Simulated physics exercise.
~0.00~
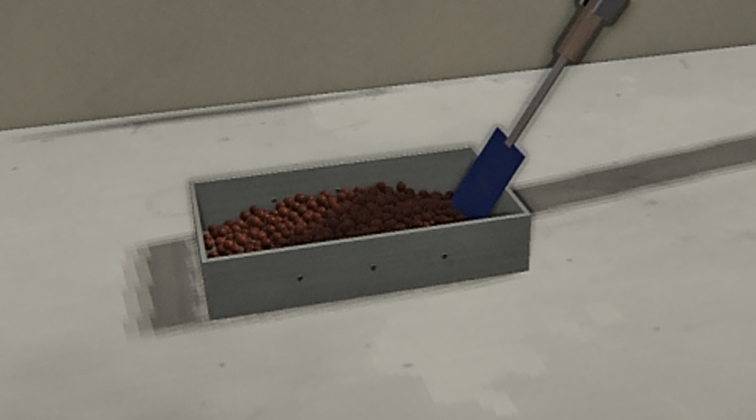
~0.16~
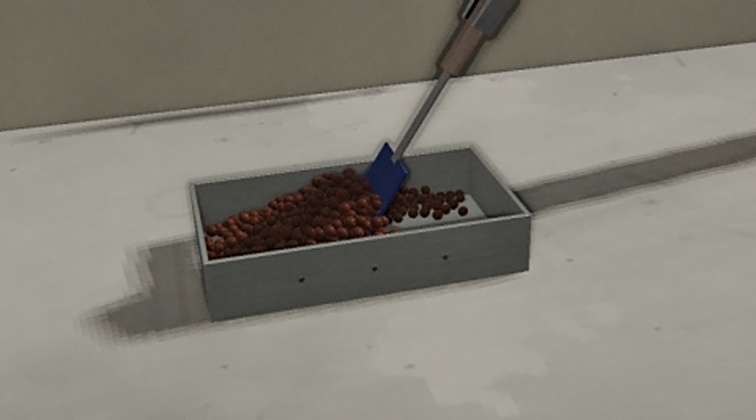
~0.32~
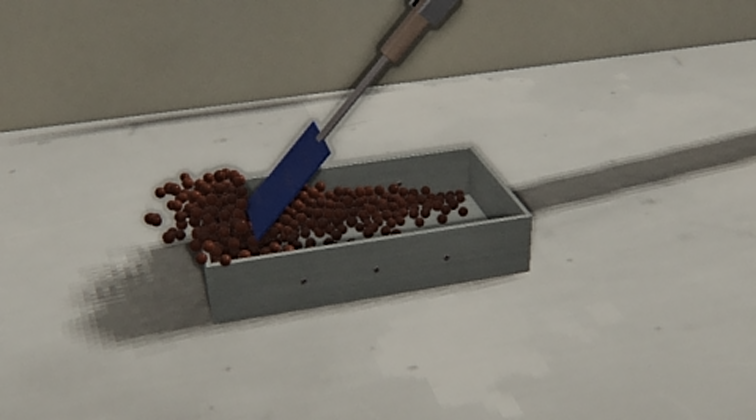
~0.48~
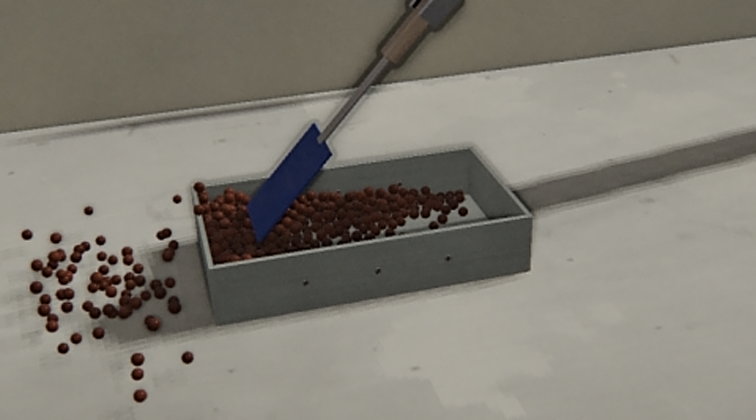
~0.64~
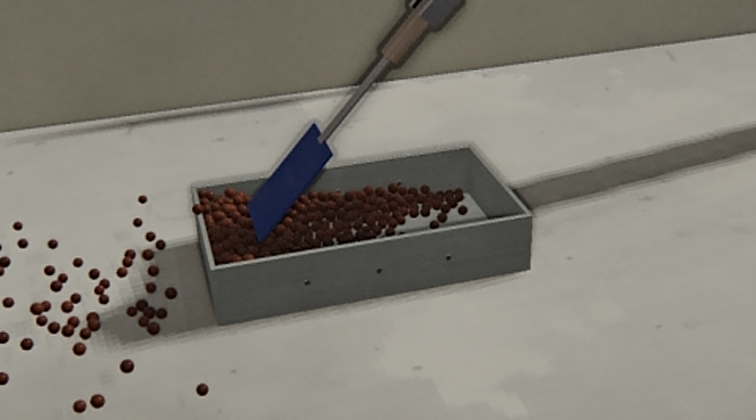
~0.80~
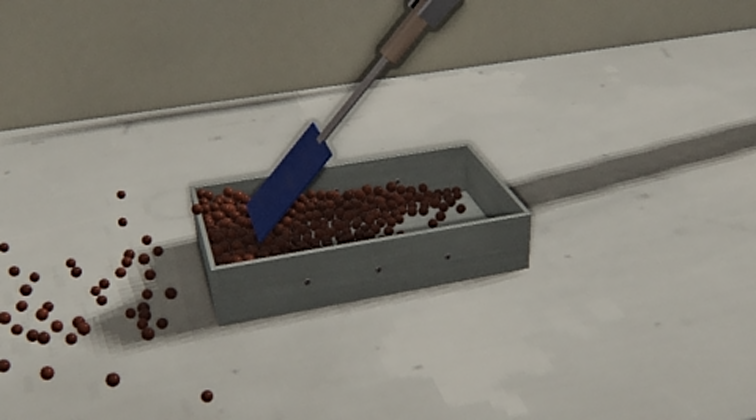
The clip opens on a grey rectangular tin partly filled with reddish-brown beads, with a blue paddle held by a gripper dipping into its right end. The paddle sweeps left through the beads, heaping them up ahead of it and baring part of the tin's floor behind. Nearing the left end, it tilts slightly and pushes the pile up and over the rim. The paddle stops there while a cluster of beads spills out and scatters leftward across the pale surface. By the close, most beads remain in the tin, banked toward the left, while the strays lie spread outside.
